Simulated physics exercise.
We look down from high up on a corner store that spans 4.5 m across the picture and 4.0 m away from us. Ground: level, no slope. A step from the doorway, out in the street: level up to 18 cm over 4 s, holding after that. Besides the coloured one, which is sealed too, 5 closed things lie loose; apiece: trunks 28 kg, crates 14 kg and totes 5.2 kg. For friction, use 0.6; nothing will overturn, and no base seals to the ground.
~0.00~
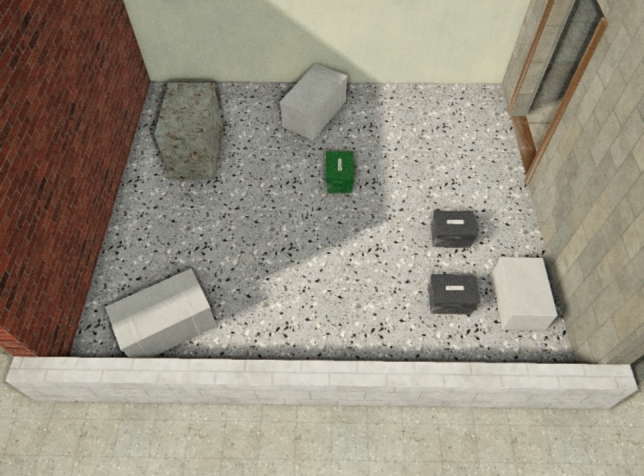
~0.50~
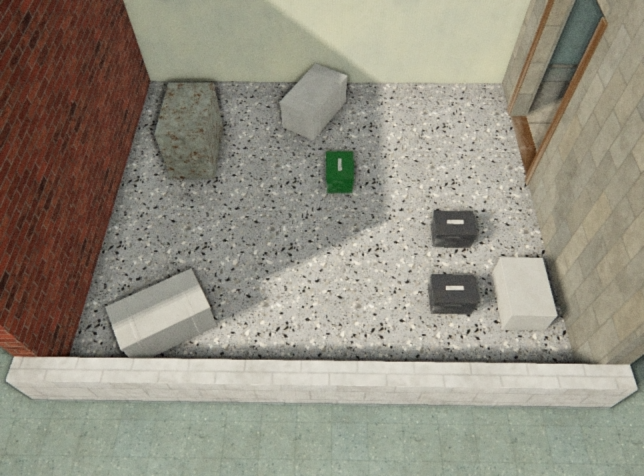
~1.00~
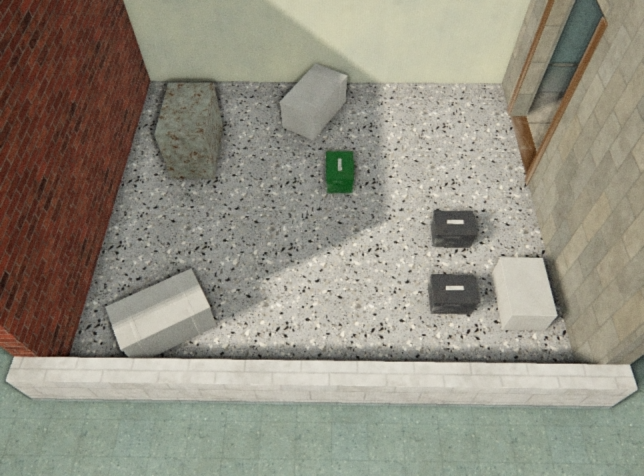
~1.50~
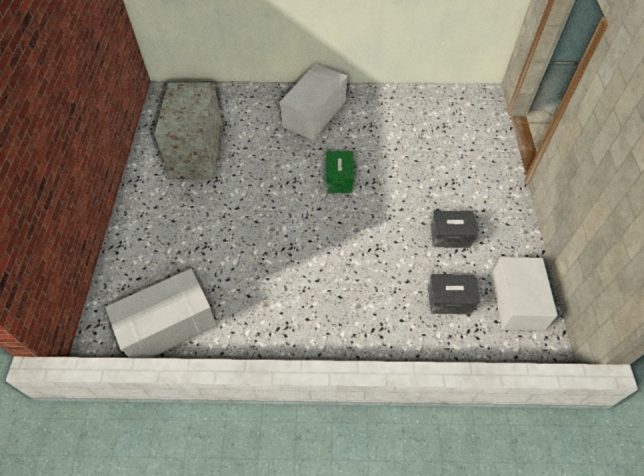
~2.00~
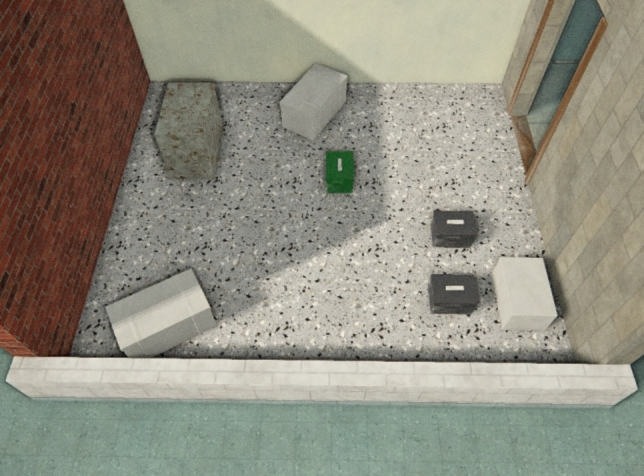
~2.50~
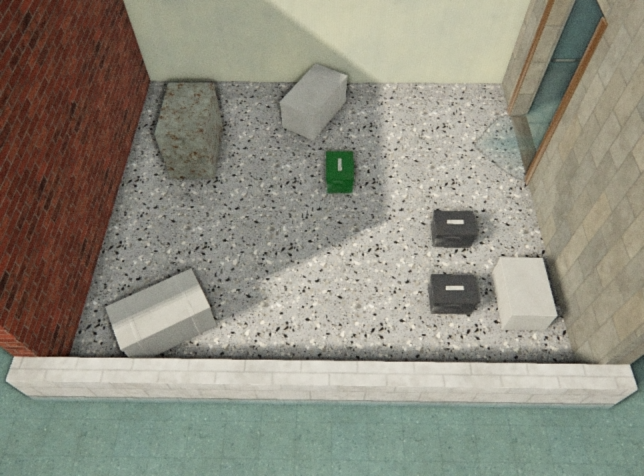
Water covering the street outside a walled corner store, then starting to spread through the doorway while crates and totes sit still.
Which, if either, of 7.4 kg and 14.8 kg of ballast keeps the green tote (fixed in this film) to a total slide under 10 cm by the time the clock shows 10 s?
Only the 14.8 kg.
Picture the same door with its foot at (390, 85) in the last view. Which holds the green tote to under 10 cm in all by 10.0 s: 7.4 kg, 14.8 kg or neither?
So only the heavy mass does it.
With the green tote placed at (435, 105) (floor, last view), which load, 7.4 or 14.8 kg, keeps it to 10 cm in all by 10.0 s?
Outcome - success with heavier only.
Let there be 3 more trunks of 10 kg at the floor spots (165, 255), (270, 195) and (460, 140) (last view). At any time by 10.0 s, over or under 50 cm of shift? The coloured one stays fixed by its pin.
Order as asked: Stays within / goes beyond / goes beyond.
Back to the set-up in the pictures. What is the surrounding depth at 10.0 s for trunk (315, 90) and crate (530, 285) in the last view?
7 and 1 cm.
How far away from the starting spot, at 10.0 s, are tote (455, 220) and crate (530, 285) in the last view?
0 cm and 0 cm respectively.
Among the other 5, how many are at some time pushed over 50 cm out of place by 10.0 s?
The answer here is 1.
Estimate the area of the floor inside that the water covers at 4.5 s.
5.0 m2.
After 3.5 s the green tote would be 0 cm from its start with 7.4 kg and 0 cm from its start with 14.8 kg; 0 cm of water round it then.
After 4.5 s the green tote would be 0 cm from its start with 7.4 kg and 0 cm from its start with 14.8 kg; 3 cm of water round it then.
After 7.0 s the green tote would be 54 cm from its start with 7.4 kg and 0 cm from its start with 14.8 kg; 5 cm of water round it then.
After 10.0 s the green tote would be 128 cm from its start with 7.4 kg and 0 cm from its start with 14.8 kg; 6 cm of water round it then.
